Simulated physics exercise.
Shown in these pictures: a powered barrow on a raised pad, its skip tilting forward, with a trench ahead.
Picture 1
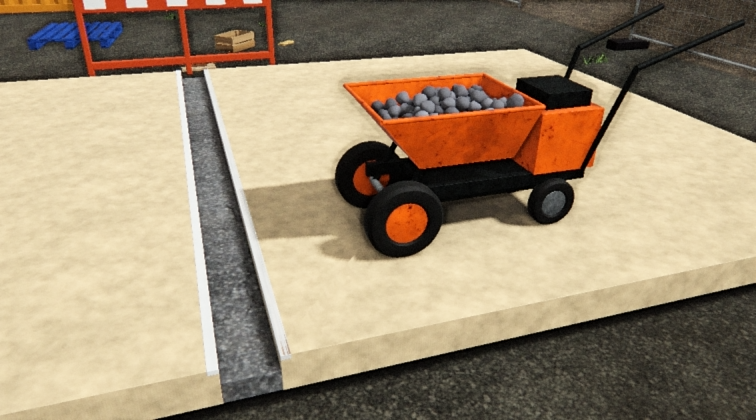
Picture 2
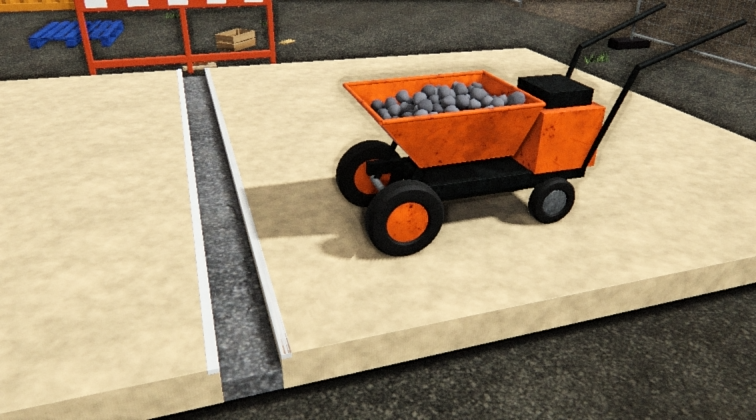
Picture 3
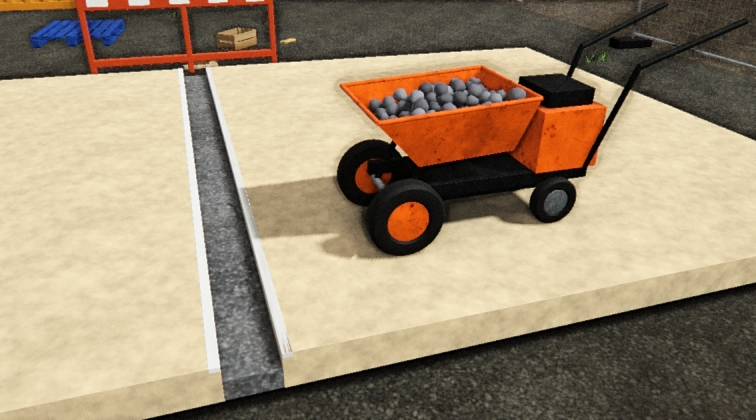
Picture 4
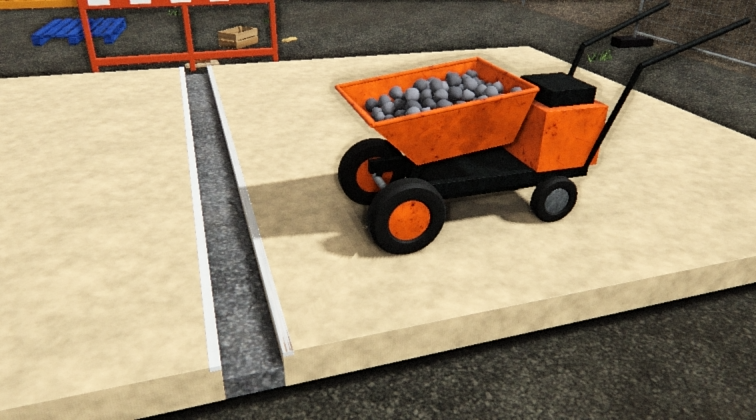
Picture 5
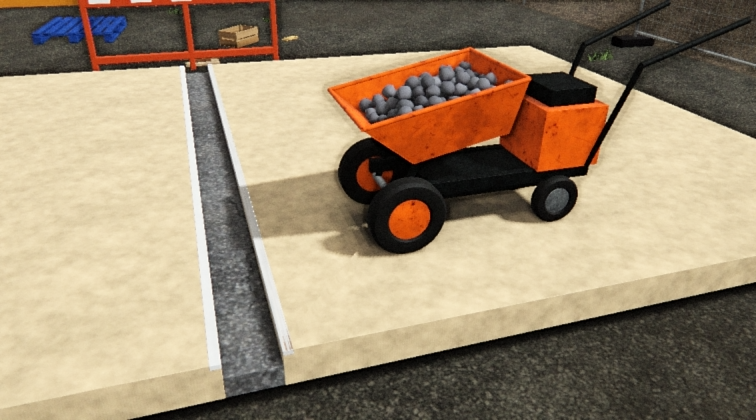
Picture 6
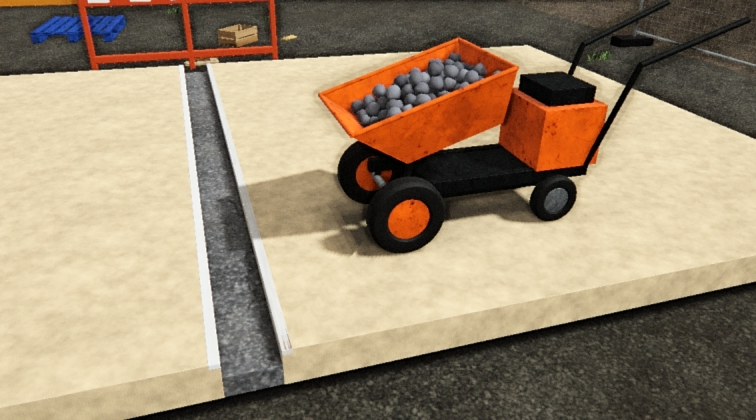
At first, an orange powered barrow loaded with round gray cobbles sits on a pale raised pad, its skip level, with a narrow trench to its left. The skip then begins to tilt forward slightly, and its rear rises further until it is clearly tipped leftward, the cobbles still inside.
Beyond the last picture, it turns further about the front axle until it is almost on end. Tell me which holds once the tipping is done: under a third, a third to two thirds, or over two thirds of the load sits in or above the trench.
Caught: One to two thirds.
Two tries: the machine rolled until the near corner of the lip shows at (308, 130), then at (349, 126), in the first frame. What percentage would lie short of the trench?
That would be roughly 0 in a hundred and then roughly 0 in a hundred.
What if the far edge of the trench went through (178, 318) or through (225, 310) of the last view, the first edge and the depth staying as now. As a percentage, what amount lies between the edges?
Well, it'd be something like 70 per cent the first time and 40 per cent the second.
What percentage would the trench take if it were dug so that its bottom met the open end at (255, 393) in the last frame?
70 %.
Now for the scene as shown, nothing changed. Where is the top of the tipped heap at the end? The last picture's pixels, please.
About (255, 224).
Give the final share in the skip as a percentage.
Some 0 per cent.
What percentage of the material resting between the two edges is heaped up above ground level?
About 50 %.
Just after the last frame, skip tipped steeply; every one in the skip.
A moment on, skip tipped right over; roughly two thirds in the skip; about a tenth short of the trench; roughly a quarter in or heaped over the trench; about a tenth falling.
Further on, skip tipped right over; about a tenth in the skip; roughly a quarter short of the trench; roughly half in or heaped over the trench; roughly a quarter beyond it.
When it is over, skip tipped right over; just a few in the skip; roughly a quarter short of the trench; roughly half in or heaped over the trench; roughly a quarter beyond it.
